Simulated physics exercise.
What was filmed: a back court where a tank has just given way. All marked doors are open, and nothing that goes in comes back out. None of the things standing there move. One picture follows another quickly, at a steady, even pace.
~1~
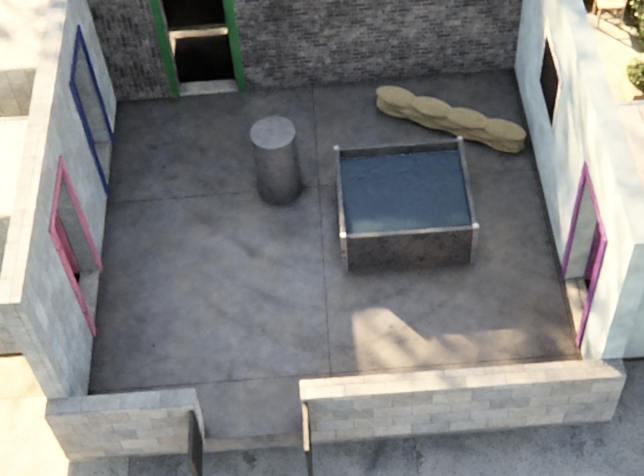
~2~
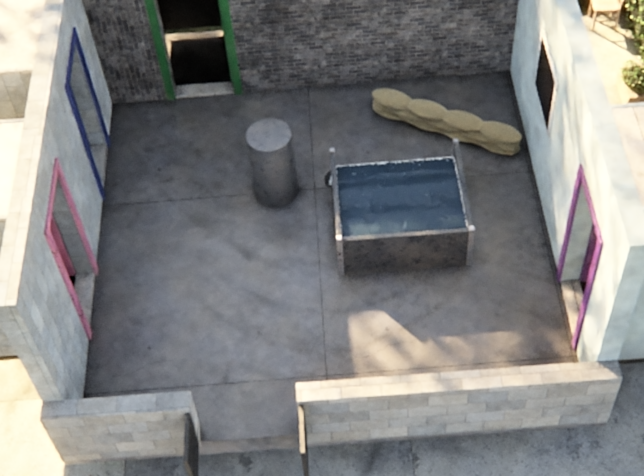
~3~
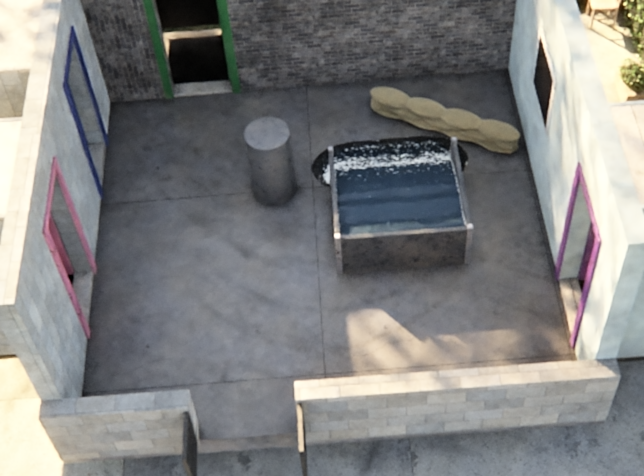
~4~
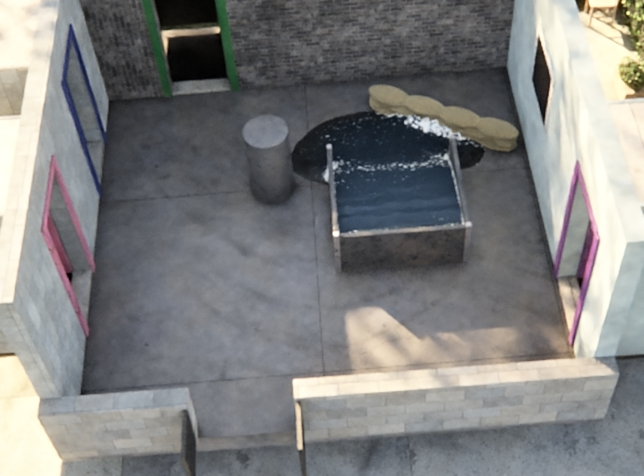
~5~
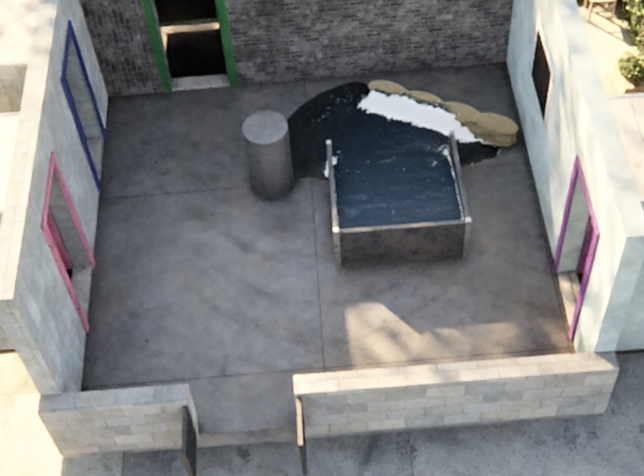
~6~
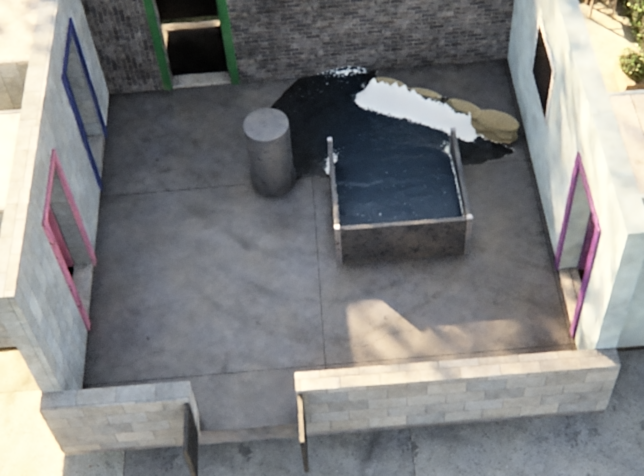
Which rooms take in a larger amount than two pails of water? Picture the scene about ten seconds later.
In the end, the pink door takes in no more; the blue door takes in more; the purple door takes in no more; the green door takes in more.
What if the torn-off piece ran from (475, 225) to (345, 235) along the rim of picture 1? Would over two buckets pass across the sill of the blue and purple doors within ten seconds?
Briefly, the blue one remains below the line and the purple one crosses the line.
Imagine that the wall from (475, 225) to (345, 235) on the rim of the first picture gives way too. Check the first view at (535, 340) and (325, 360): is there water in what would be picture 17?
Submerged, then submerged.
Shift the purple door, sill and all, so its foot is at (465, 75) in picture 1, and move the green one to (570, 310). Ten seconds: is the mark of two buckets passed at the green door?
Well, the green door doesn't reach it.
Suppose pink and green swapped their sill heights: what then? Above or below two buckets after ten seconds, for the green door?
Result: Green door remains below the limit.
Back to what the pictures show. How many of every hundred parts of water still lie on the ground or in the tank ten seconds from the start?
My estimate is some 82 percent.
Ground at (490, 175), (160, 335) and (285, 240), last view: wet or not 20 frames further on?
As listed, the points end up soaked, high and dry and high and dry.
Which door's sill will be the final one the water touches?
That would be the door marked pink.
A moment on, water covers 20 % of the floor; the pink door not reached, the blue door not reached, the purple door not reached, the green door wet at the sill, nothing in.
Next, water covers 35 % of the floor; the pink door not reached, the blue door wet at the sill, nothing in, the purple door wet at the sill, nothing in, the green door under two buckets in.
Then, water covers 55 % of the floor; the pink door wet at the sill, nothing in, the blue door over two buckets in, the purple door wet at the sill, nothing in, the green door over two buckets in.
Later, water covers 80 % of the floor; the pink door wet at the sill, nothing in, the blue door over two buckets in, the purple door wet at the sill, nothing in, the green door over two buckets in.
In the end, water covers 90 % of the floor; the pink door wet at the sill, nothing in, the blue door over two buckets in, the purple door wet at the sill, nothing in, the green door over two buckets in.
